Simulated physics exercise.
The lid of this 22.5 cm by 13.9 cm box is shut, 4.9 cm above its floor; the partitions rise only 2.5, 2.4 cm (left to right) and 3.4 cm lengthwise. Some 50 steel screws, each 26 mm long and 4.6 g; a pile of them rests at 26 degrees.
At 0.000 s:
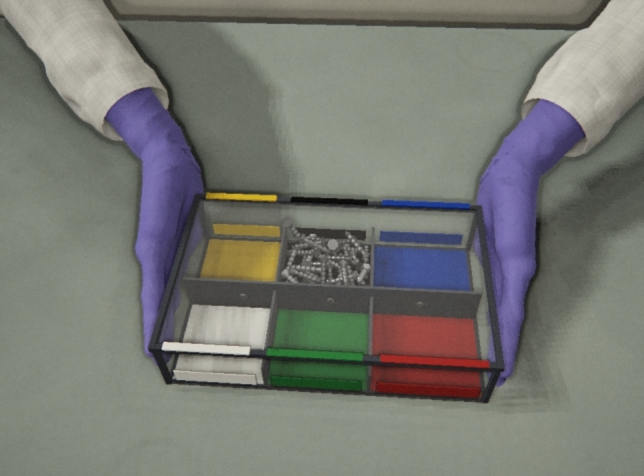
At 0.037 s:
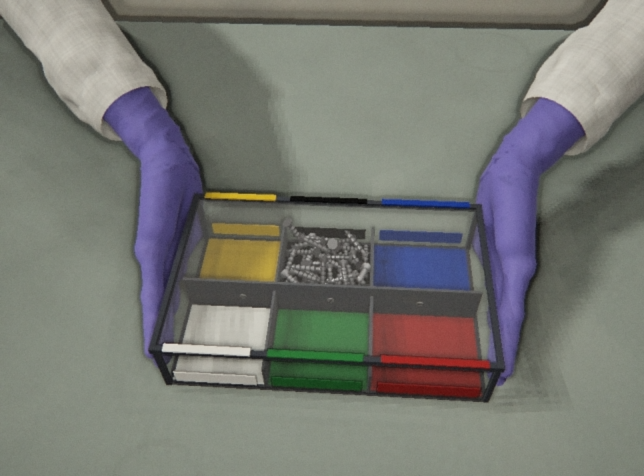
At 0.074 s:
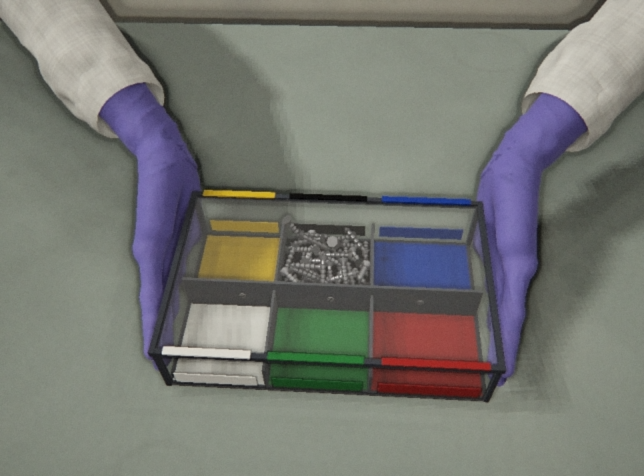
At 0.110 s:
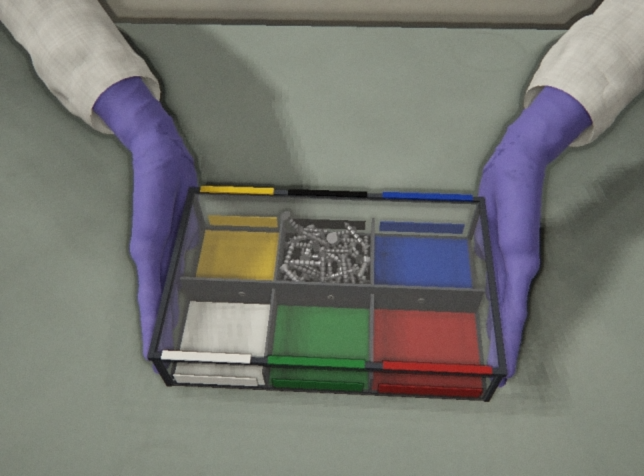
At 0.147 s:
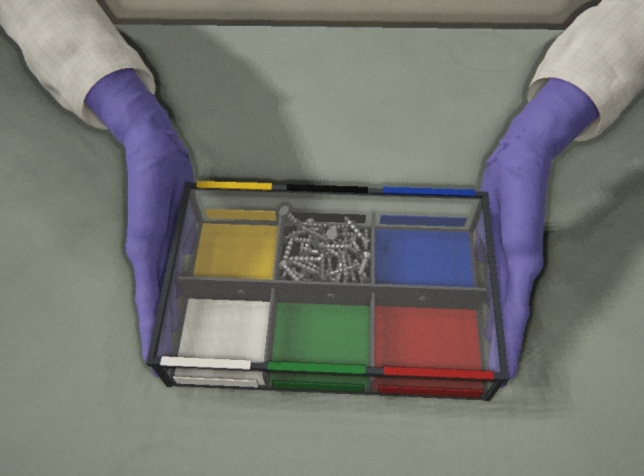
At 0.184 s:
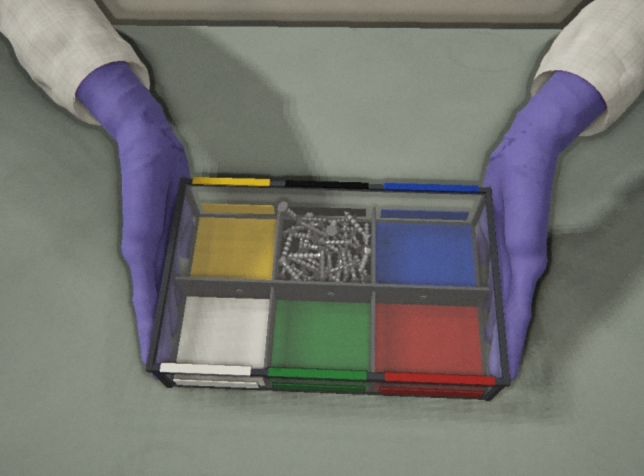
Two purple-gloved hands held a clear, closed box with six colored compartments, a pile of steel screws in the back middle one, and tilted it slightly while the screws stayed in their compartment.
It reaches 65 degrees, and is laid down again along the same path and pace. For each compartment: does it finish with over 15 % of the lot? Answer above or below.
Red: Below, blue: Below, green: Below, yellow: Below, white: Below, black: Above.
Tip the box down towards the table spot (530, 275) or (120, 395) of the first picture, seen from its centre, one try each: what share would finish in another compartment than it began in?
About 30 and 20 per cent.
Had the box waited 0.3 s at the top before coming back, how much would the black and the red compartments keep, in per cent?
Then: Black 90; red 0.
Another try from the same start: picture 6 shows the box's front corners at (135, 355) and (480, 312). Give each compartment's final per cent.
Red 0, blue 0, green 0, yellow 15, white 0, black 80.
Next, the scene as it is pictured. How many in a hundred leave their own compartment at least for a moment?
Some 10 per cent.
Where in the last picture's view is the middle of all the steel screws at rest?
Around (328, 288).
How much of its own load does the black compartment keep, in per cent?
Roughly 90 per cent.
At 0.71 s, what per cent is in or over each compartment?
Red 0, blue 0, green 0, yellow 0, white 0, black 100.
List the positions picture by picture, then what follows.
In the first picture, box tilt 0 degrees, front corners at (156, 345) and (497, 365); black 100 %.
In the second picture, box tilt 1 degrees, front corners at (156, 347) and (498, 365).
In the third picture, box tilt 3 degrees, front corners at (156, 350) and (499, 367).
In the fourth picture, box tilt 6 degrees, front corners at (155, 354) and (500, 370), lowest corner right front.
In the fifth picture, box tilt 10 degrees, front corners at (155, 359) and (502, 375), lowest corner right front.
In the sixth picture, box tilt 15 degrees, front corners at (154, 365) and (503, 380), lowest corner right front; black 100 %. The box's pace is about 115 degrees a second.
After 0.71 s, tilt 64 degrees; black 100 %.
Then, at 1.06 s, tilt 27 degrees; green 5 %, black 90 %.
Then, at 1.50 s, tilt 0 degrees; green 5 %, black 90 %.
By 1.8 s all is still; red 0 %, blue 0 %, green 5 %, yellow 0 %, white 0 %, black 90 %.
